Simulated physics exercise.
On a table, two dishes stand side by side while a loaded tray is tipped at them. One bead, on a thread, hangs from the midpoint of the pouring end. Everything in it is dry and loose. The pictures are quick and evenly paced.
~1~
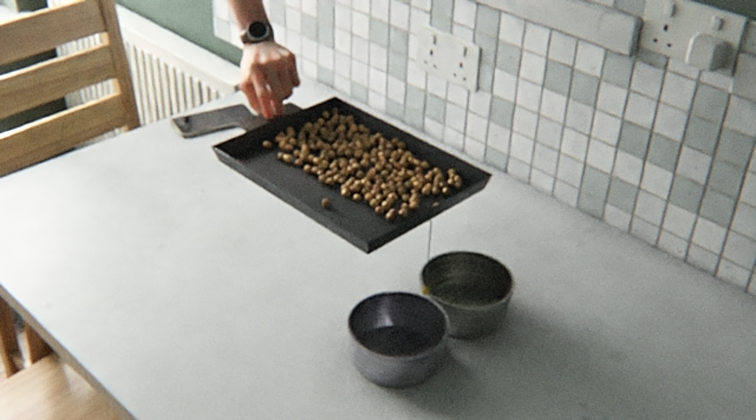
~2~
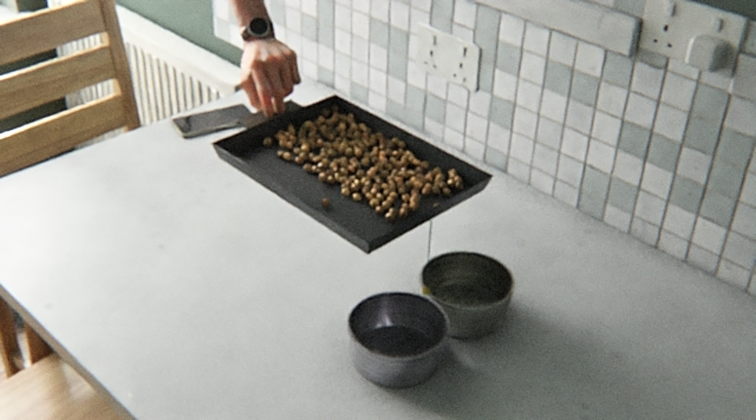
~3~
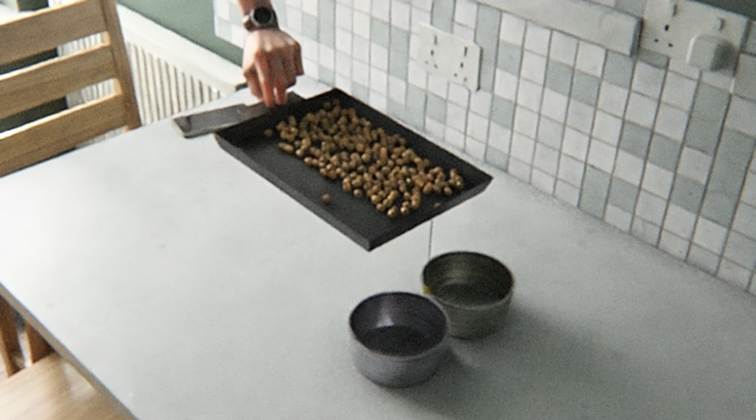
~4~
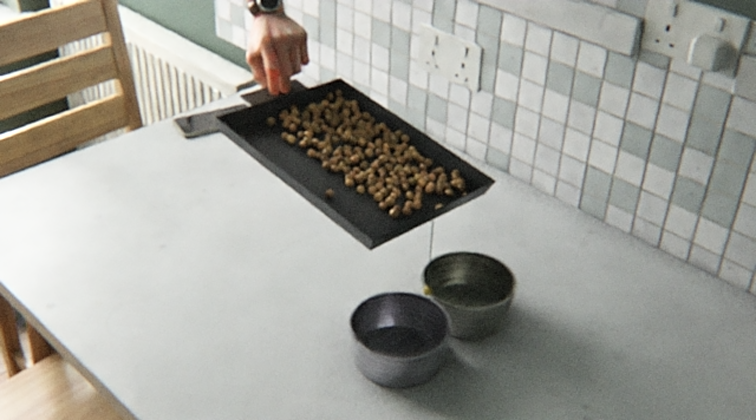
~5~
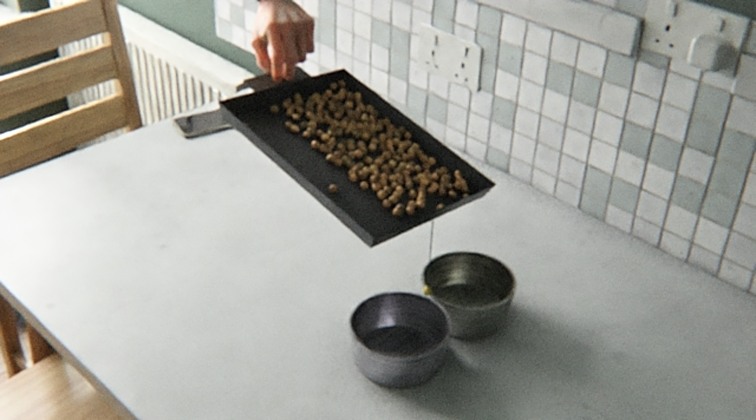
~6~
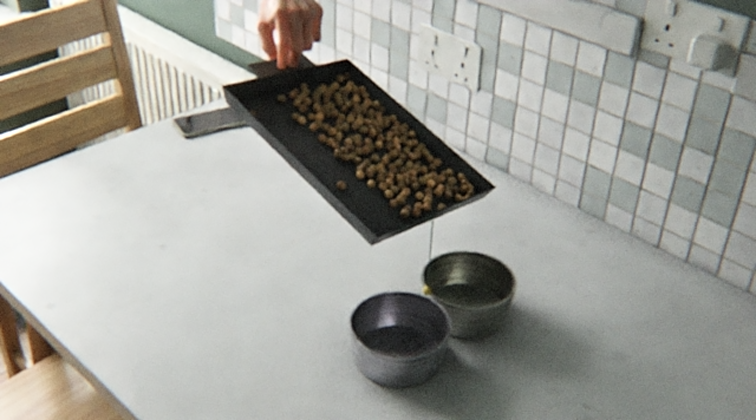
In this clip, a hand wearing a watch holds a dark tray of small round brown beads above two metal dishes on a table, then gradually raises the tray's far end, tilting it toward them as the beads shift slightly.
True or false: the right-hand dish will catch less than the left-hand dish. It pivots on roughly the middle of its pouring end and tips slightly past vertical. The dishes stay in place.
False, the right-hand dish catches more.
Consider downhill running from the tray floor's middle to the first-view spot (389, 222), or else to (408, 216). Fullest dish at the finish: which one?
Results - the dish on the left side first, the dish on the left side second.
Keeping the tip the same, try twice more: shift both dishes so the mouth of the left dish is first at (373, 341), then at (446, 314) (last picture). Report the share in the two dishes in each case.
Estimates in order: 20 percent, 100 percent.
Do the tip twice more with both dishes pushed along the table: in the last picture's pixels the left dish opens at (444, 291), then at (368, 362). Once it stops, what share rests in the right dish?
You'd get 40 in a hundred the first time and 10 in a hundred the second.
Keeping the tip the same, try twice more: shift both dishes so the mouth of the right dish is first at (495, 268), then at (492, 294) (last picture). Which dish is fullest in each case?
Result for the first try: The dish on the right side; for the second: The dish on the right side.
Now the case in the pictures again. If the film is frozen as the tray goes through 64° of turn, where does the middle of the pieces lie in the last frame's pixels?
The centre of the load shows up near (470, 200) in the last view.
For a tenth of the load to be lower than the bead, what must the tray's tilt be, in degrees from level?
About 60° of tilt.
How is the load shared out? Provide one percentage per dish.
Left dish: 0; right dish: 80 percent.
Shortly afterwards, tray tipped steeply; the bulk on the tray; a little in the right dish; only a few outside both; a little in the air.
Next, tray tipped past a quarter turn; only a few on the tray; the bulk in the right dish; near a quarter outside both; only a few in the air.
Some moments later, tray tipped past a quarter turn; the bulk in the right dish; near a quarter outside both.
In the end, tray tipped past a quarter turn; none at all in the left dish; the bulk in the right dish; near a quarter outside both.
